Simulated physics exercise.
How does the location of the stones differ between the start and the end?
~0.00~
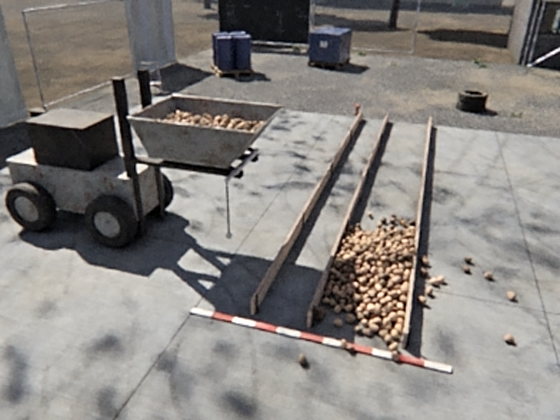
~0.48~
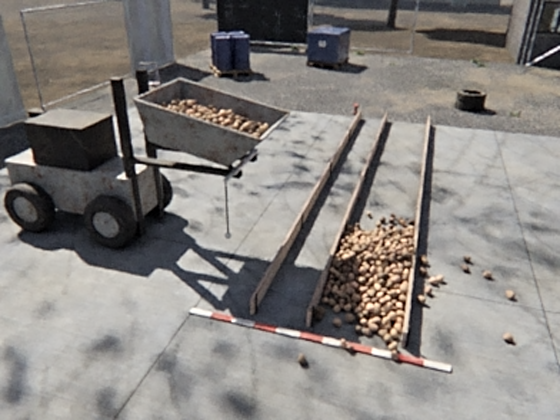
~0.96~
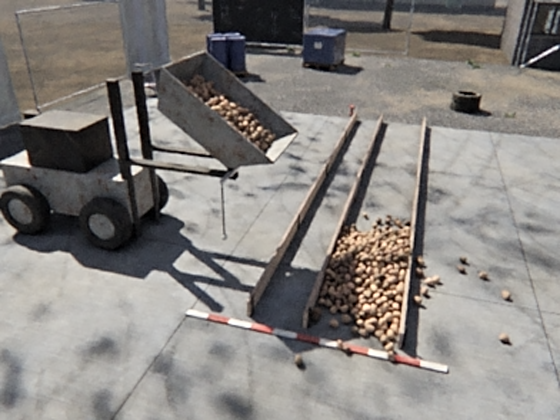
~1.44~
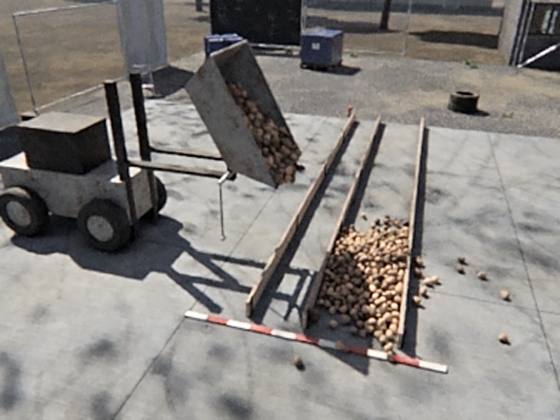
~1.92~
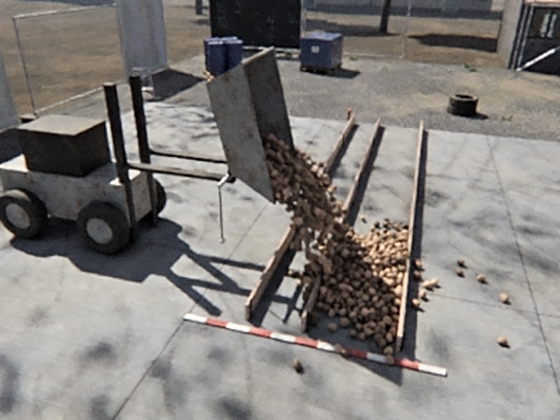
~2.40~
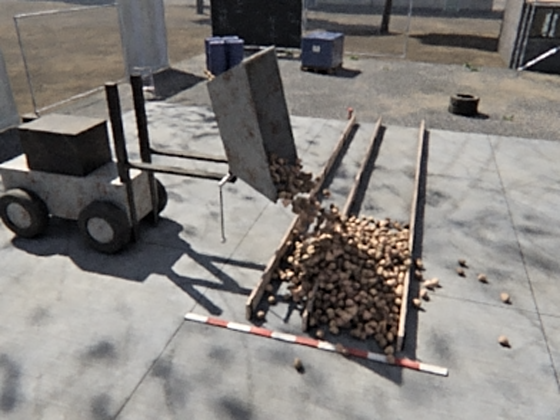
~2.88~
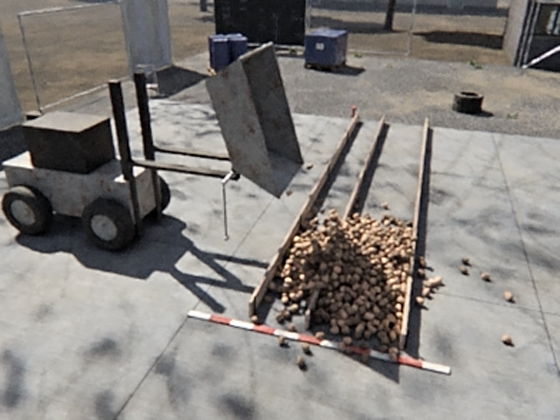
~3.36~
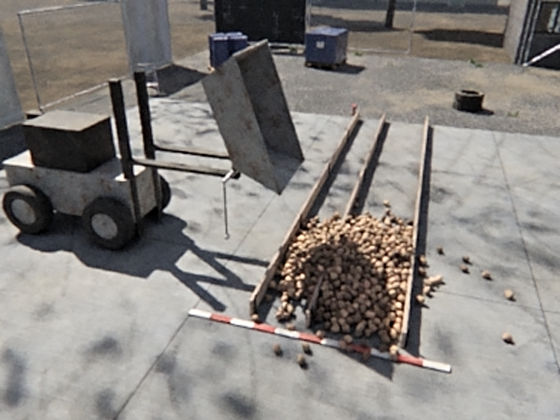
At the start the stones are split between the raised skip and a pile in the far bay. At the end they all lie on the floor, mostly in one larger heap across both bays, so as a whole they are lower and farther right.
